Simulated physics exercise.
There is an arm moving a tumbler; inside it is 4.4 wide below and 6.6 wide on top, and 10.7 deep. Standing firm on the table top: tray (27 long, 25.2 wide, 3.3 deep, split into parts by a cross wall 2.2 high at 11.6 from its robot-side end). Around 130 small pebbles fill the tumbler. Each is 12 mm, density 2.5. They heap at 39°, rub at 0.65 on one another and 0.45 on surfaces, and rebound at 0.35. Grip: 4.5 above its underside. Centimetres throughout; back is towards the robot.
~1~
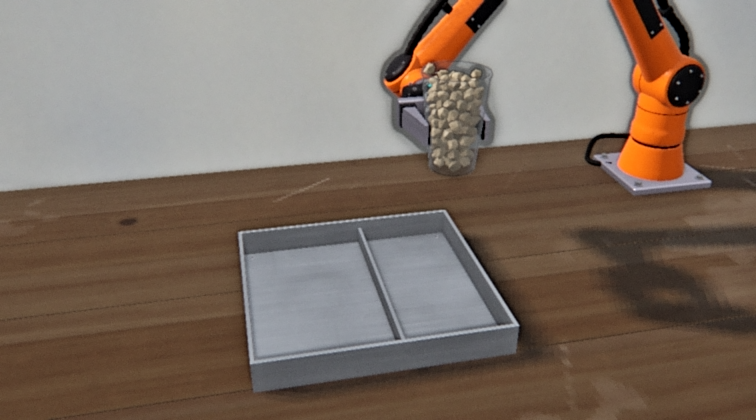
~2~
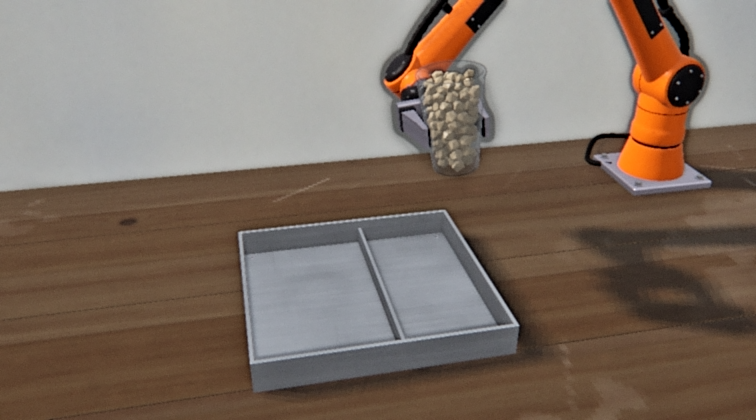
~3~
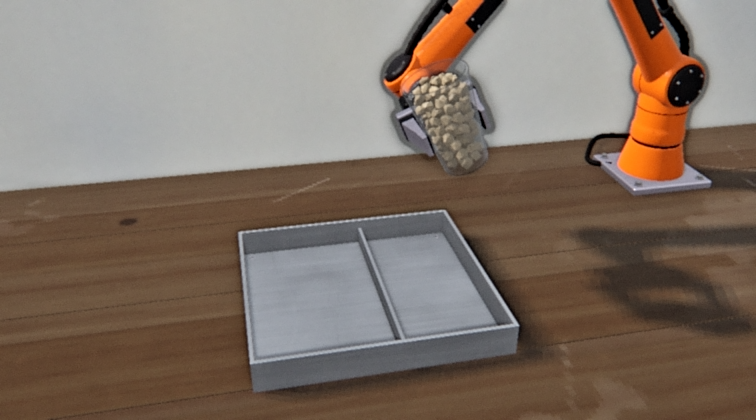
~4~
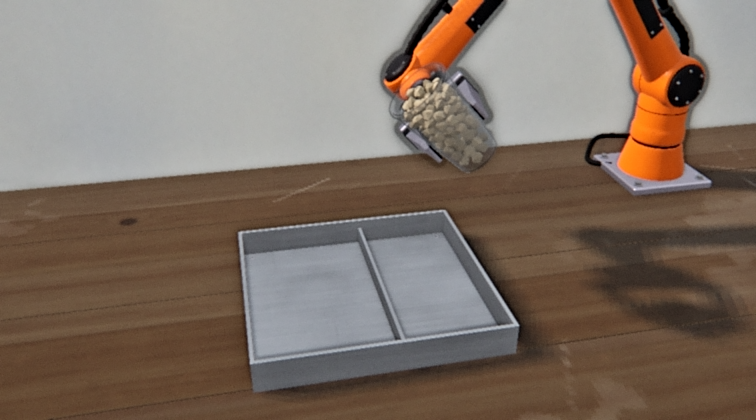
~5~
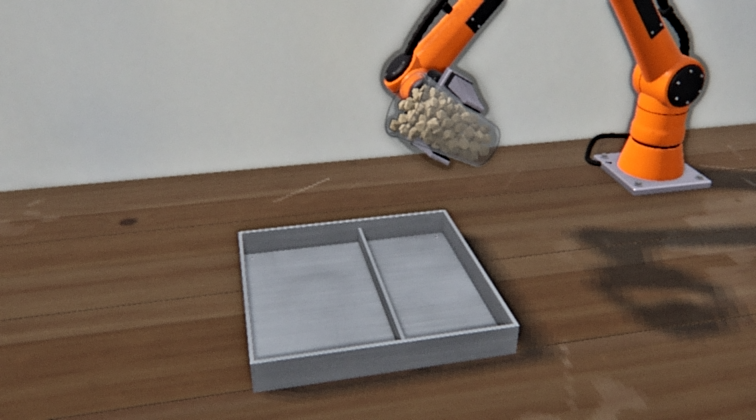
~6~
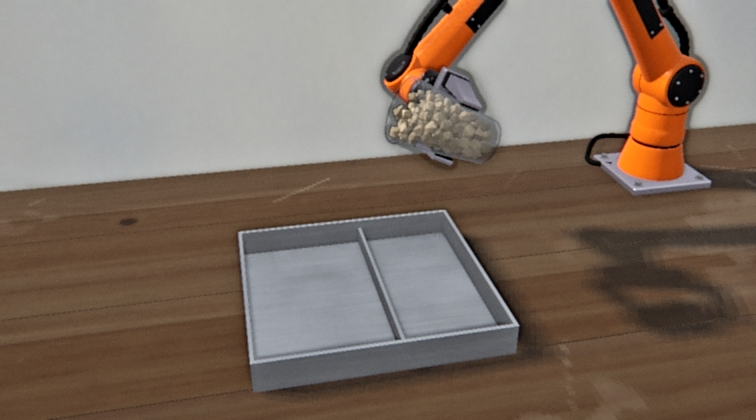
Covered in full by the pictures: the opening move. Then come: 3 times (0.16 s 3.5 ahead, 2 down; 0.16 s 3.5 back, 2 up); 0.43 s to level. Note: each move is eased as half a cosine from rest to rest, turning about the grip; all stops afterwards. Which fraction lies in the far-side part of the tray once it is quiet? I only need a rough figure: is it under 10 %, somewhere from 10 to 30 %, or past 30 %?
Roughly, it is under 10 %.
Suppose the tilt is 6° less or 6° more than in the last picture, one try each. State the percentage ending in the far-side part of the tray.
I'd expect close to 5 and then 10 per cent.
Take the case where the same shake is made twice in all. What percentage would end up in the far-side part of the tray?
That change gives some 5 percent.
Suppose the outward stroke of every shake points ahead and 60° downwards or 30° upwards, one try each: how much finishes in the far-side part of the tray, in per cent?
You'd get about 5 per cent with the first setting and about 15 per cent with the second.
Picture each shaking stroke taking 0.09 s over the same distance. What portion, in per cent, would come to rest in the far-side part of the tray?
In that case around 25 per cent.
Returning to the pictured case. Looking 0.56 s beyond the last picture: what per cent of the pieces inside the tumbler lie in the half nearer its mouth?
I'd guess about 60 percent of it.
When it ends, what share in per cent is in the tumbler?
Roughly 95 percent.
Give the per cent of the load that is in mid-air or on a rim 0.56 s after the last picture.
Around 1 percent of the load.
Then, 0.56 s later, tilted 65° forward, highest piece 23 above the table; 120 in the tumbler, 5 in the far-side part, 1 in the robot-side part, 1 in flight or on a rim.
Then, 1.11 s later, tilted 47° forward, highest piece 25 above the table; 120 in the tumbler, 6 in the far-side part, 1 in the robot-side part.
Then, 1.59 s later, level, highest piece 27 above the table; 120 in the tumbler, 6 in the far-side part, 1 in the robot-side part.
Then, 2.64 s later, level, highest piece 27 above the table; 120 in the tumbler, 6 in the far-side part, 1 in the robot-side part.
At rest, 120 in the tumbler, 6 in the far-side part, 1 in the robot-side part. That is 5 % in the far-side part of the tray.
